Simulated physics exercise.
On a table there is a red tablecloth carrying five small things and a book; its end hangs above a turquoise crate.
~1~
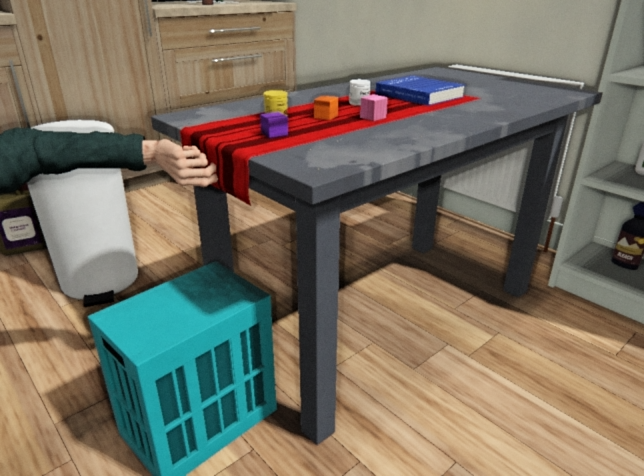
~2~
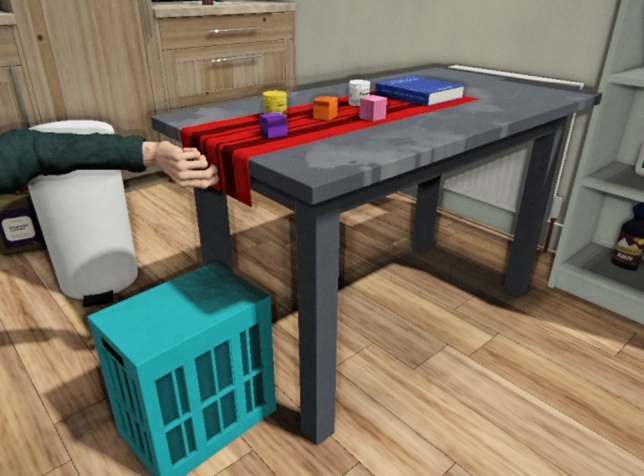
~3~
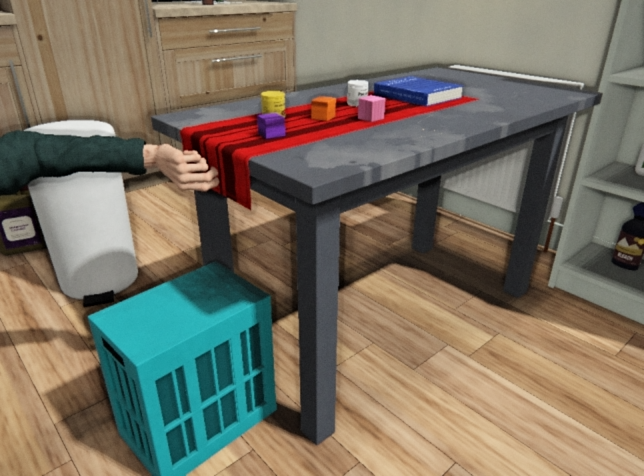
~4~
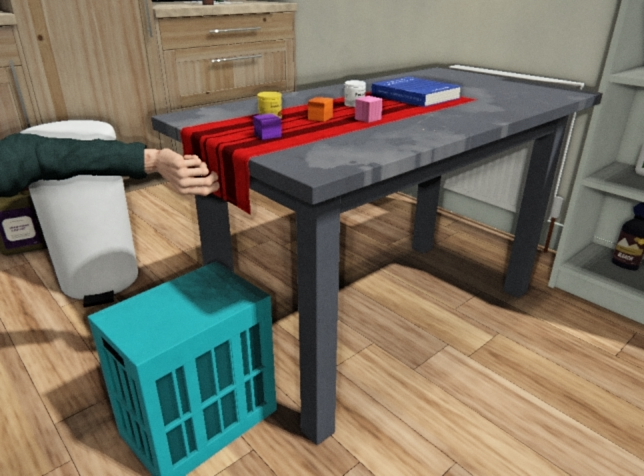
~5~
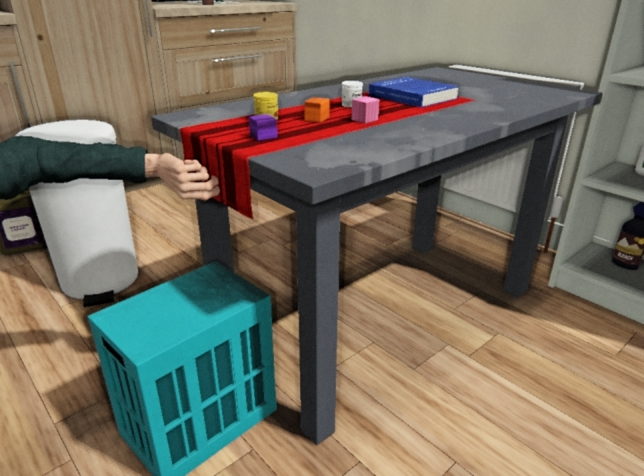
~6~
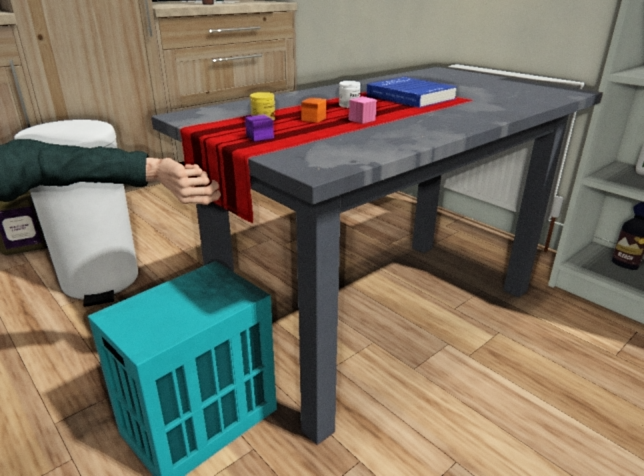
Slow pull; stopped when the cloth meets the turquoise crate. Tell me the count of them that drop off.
The count is two.
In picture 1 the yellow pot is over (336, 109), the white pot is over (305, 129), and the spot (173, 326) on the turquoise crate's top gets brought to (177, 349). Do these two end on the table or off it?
The yellow pot stays put, the white pot is lost.
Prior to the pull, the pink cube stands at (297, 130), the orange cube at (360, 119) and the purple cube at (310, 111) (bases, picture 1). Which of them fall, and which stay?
Here's the result: The pink cube leaves the top, the orange cube remains in place and the purple cube remains in place.
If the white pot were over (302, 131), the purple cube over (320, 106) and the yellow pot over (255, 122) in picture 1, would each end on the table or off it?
Of the three, the white pot takes a tumble, the purple cube stays aboard, the yellow pot takes a tumble.
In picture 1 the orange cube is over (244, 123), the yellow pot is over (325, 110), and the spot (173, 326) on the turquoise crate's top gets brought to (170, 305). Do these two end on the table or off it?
Orange cube is gone, yellow pot stays.
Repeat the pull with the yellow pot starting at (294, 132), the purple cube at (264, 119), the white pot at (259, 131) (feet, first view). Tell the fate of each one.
Of these three, the yellow pot takes a tumble, the purple cube takes a tumble, the white pot takes a tumble.
Soon after, hem near (219, 233); all still up.
Then, hem near (221, 264); purple cube gone.
Further on, hem on the crate; purple cube and yellow pot gone.
At rest, hem on the crate; purple cube and yellow pot gone. It carries off two.
